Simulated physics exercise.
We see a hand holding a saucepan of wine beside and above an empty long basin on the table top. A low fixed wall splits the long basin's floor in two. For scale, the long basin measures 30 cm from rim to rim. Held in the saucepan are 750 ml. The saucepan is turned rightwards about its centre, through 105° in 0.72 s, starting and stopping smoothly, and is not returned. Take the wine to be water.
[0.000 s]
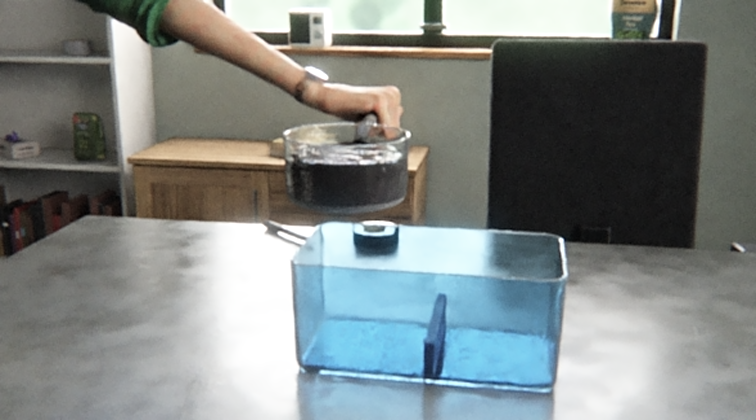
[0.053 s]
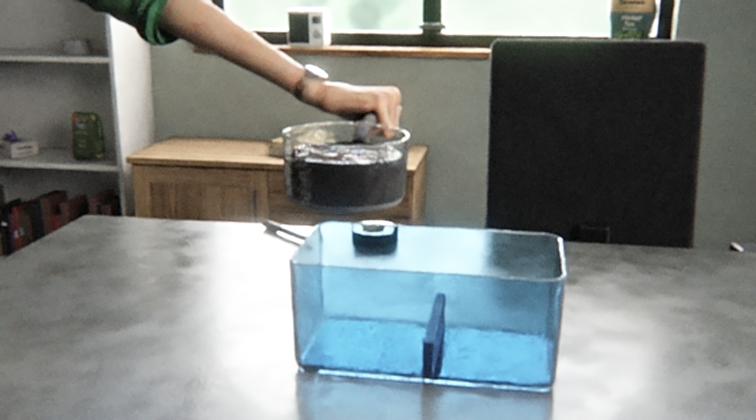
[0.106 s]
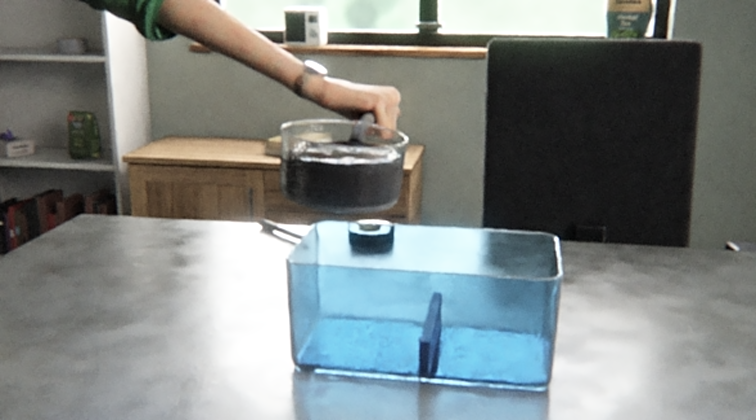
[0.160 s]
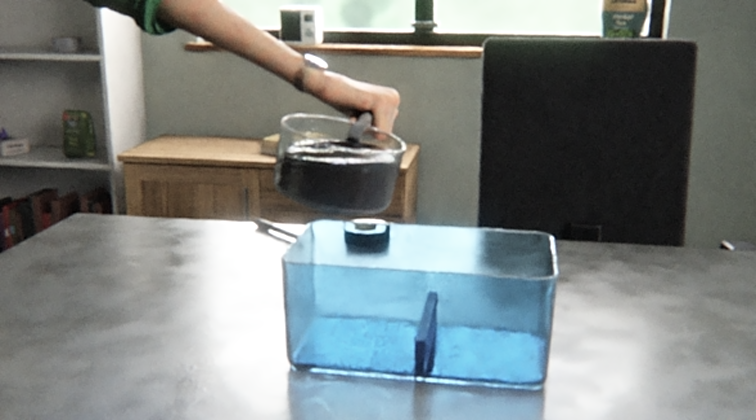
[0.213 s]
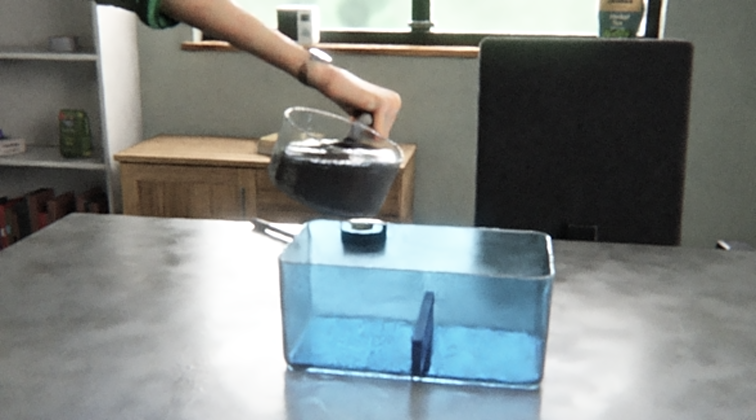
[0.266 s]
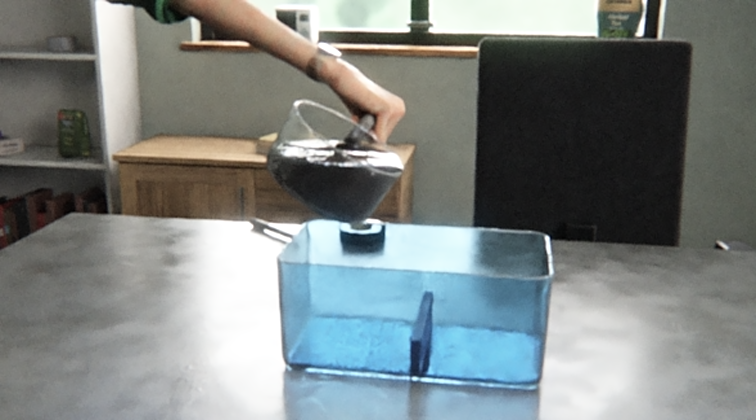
A hand reaching in from the upper left holds a clear glass saucepan of dark liquid above a transparent blue basin with a low divider, seen from across a grey tabletop in a room. Behind stand a dark chair back, a wooden cabinet, white shelves and a window. The hand gradually tilts the saucepan rightwards, while the view shifts very slightly.
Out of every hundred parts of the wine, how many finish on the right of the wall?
About 54 in every hundred.
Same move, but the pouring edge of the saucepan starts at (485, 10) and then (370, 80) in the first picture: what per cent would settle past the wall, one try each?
Result: 65 per cent, then 25 per cent.
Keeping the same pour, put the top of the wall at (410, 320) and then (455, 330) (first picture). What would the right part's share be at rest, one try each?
One try each: Around 85 percent and then around 35 percent.
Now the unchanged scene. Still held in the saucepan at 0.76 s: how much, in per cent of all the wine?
I'd say some 7 per cent remains.
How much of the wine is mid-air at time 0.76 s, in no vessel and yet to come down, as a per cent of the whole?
Estimate: Around 4 per cent.
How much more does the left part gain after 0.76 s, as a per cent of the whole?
It comes to about 12 per cent.
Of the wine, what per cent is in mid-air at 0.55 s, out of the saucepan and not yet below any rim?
28 %.
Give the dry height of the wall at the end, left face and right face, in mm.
Left roughly 30 mm; right roughly 26 mm.
After 0.55 s the tilt is 92° and 32 per cent is still to pour, 9 is left of the wall and 30 right of it.
After 0.76 s the tilt is 105° and 7 per cent is still to pour, 33 is left of the wall and 56 right of it.
After 0.98 s the tilt is 105° and 1 per cent is still to pour, 44 is left of the wall and 54 right of it.
After 1.22 s the tilt is 105° and 0 per cent is still to pour, 45 is left of the wall and 54 right of it.
In the end 45 per cent lies left of the wall, 54 right of it and 1 outside.
